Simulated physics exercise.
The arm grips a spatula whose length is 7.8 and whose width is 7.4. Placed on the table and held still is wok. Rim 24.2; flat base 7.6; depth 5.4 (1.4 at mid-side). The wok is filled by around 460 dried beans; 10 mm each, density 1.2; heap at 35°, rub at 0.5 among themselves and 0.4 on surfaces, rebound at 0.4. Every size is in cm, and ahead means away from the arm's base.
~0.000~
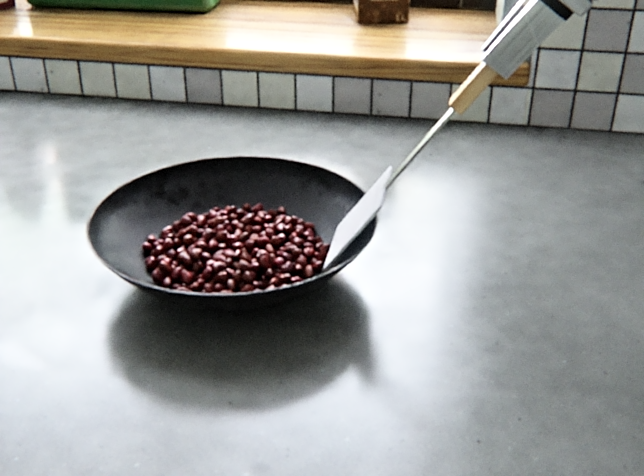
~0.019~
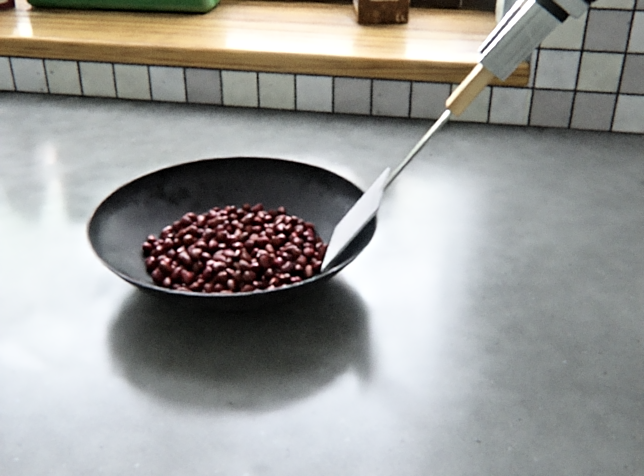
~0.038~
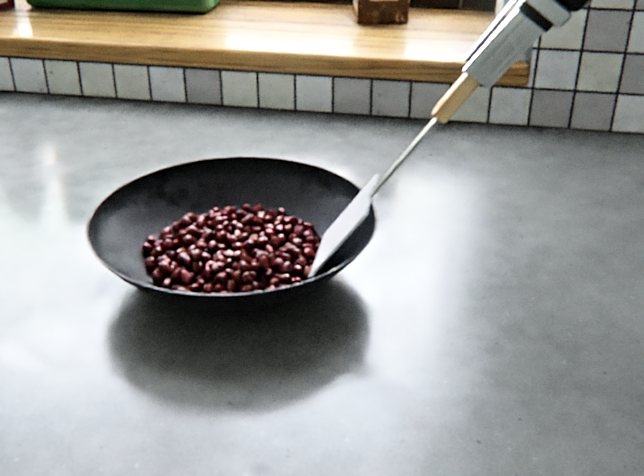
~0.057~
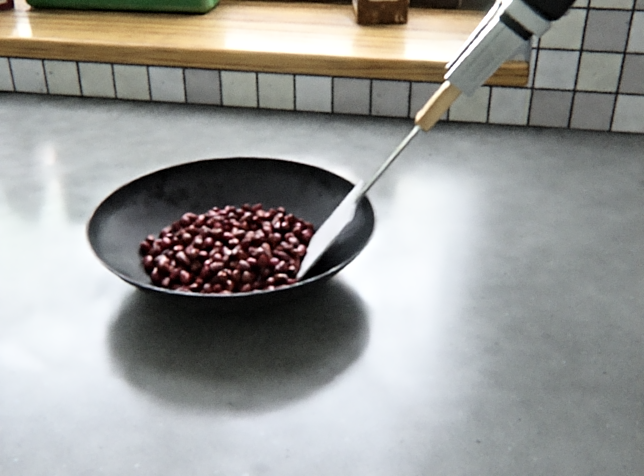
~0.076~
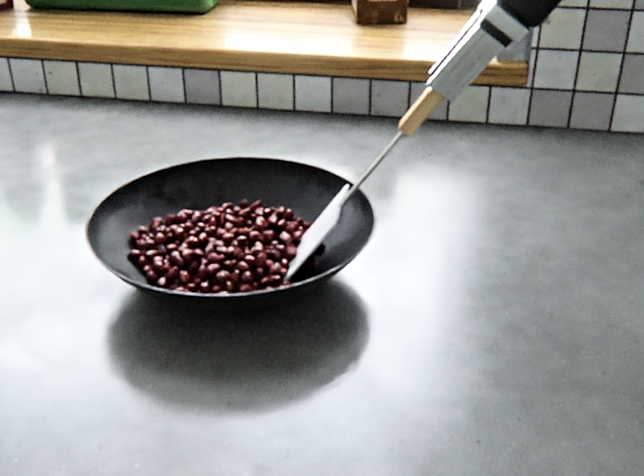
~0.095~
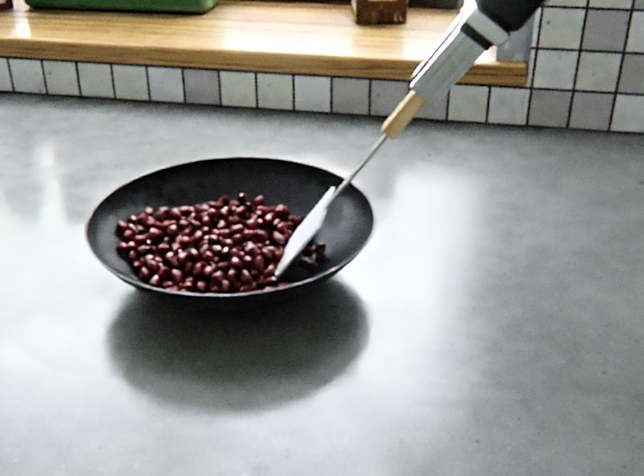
A spatula held by a robotic arm slid leftward from the right side of a black wok on a gray counter, pushing the dark red beans toward the left while the wok stayed still.
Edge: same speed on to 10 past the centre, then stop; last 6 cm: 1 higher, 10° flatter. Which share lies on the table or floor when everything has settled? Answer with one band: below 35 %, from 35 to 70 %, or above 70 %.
From 35 to 70 %.
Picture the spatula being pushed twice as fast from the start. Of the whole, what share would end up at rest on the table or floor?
Around 55 per cent would finish on the table or floor.
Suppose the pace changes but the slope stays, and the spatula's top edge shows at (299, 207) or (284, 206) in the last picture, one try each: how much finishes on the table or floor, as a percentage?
Roughly 55 per cent, then roughly 55 per cent.
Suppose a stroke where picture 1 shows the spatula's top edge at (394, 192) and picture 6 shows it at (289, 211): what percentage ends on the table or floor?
Roughly 55 %.
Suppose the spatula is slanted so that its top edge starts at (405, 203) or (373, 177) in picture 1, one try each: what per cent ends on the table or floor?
Around 50 per cent, then around 55 per cent.
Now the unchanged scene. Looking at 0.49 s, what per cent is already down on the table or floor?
Around 50 %.
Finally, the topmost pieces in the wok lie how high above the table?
Peak at rest, approximately 3.5 centimetres.
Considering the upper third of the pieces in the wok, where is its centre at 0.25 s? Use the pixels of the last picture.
I'd say close to (125, 207).
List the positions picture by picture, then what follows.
Spatula top edge at (387, 185), sloping 55°; upper third of the load around (239, 247), from x 150 to 325, top at y 210; 464 in the wok, in the first frame.
Spatula top edge at (384, 187), sloping 55°; upper third of the load around (239, 247), from x 150 to 325, top at y 210, in the second frame.
Spatula top edge at (372, 193), sloping 55°; upper third of the load around (238, 247), from x 145 to 320, top at y 210, in the third frame.
Spatula top edge at (357, 200), sloping 55°; upper third of the load around (235, 244), from x 145 to 320, top at y 210, in the fourth frame.
Spatula top edge at (341, 204), sloping 55°; upper third of the load around (221, 240), from x 135 to 320, top at y 205, in the fifth frame.
Spatula top edge at (327, 206), sloping 55°; upper third of the load around (211, 237), from x 125 to 320, top at y 200; 464 in the wok, in the sixth frame.
After 0.17 s, sloping 55°, highest piece 6 above the table; 464 in the wok.
After 0.25 s, sloping 51°, highest piece 8 above the table; 443 in the wok, 21 on the blade or in flight.
After 0.49 s, sloping 45°, highest piece 6 above the table; 235 in the wok, 228 on the table or floor, 1 on the blade or in flight.
After 1.54 s, sloping 45°, highest piece 3 above the table; 235 in the wok, 229 on the table or floor.
At rest, 235 in the wok, 229 on the table or floor. That is 49 % on the table or floor.
